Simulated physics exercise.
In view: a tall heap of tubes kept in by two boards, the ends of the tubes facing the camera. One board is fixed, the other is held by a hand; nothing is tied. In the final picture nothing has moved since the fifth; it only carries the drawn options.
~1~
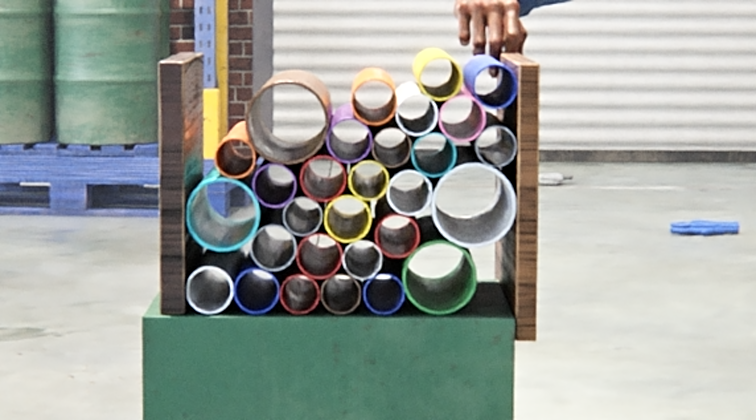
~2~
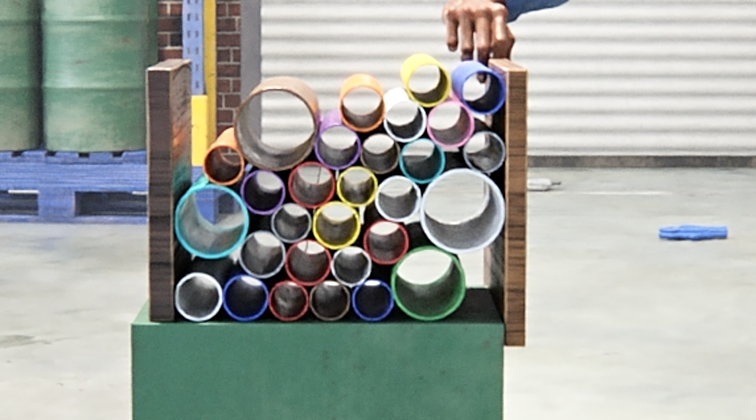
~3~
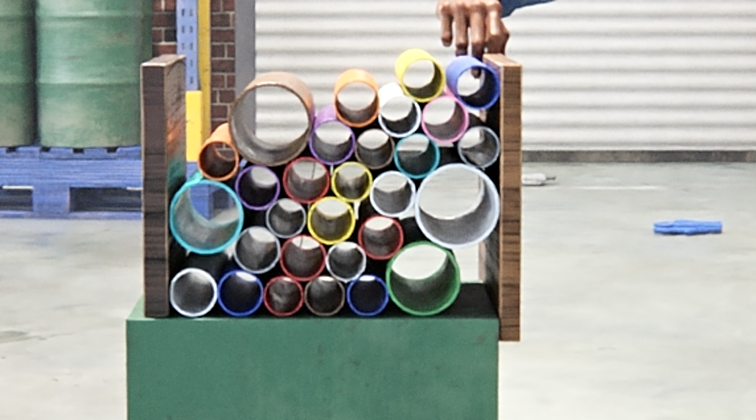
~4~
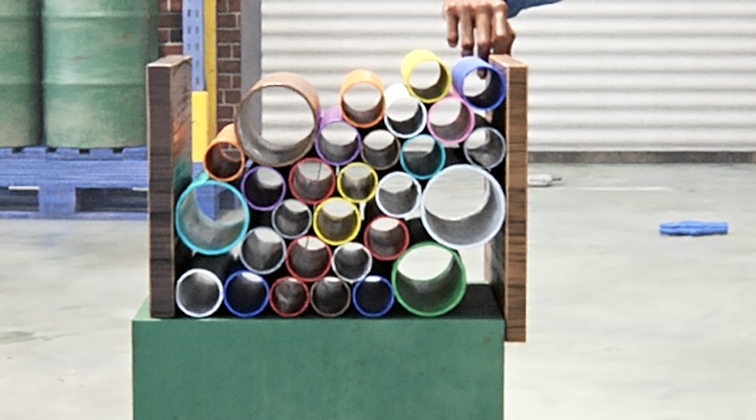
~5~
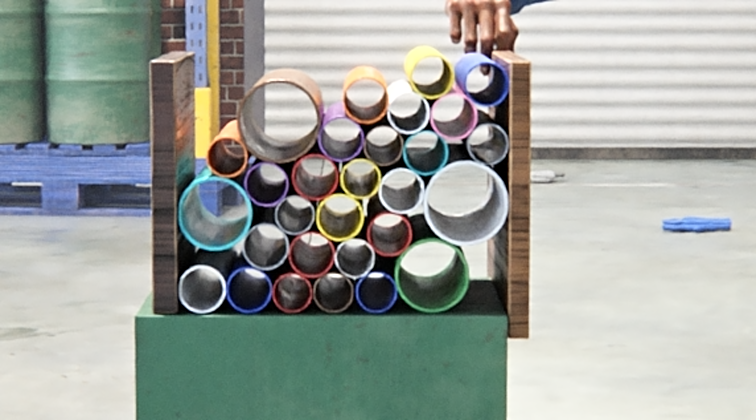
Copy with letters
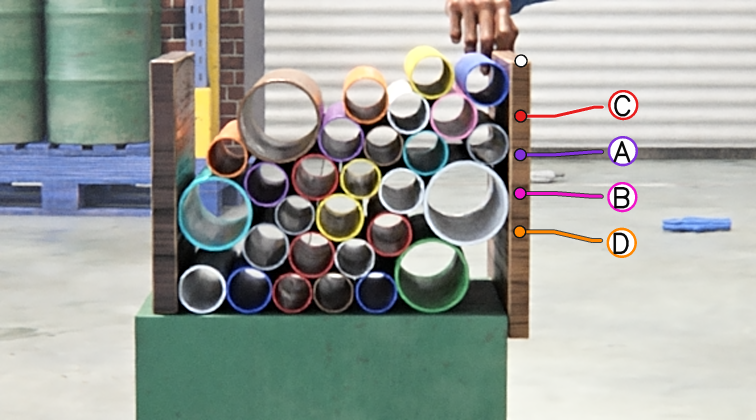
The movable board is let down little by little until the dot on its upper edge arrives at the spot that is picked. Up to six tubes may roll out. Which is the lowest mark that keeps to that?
At most to D.
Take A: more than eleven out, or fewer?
At A, fewer than eleven.
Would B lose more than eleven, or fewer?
At B, fewer than eleven.
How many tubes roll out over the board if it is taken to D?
The count is four.
On the marked copy, A at (520, 154); B at (520, 194); C at (520, 116); D at (519, 232); the white dot at (521, 61).
Following D. Soon after the start, top of the board (509, 137).
Later, top of the board (509, 225).
In the end, top of the board (509, 231), four out over the board.
As for the rest, A one out over the board; B four out over the board; C none out over the board.
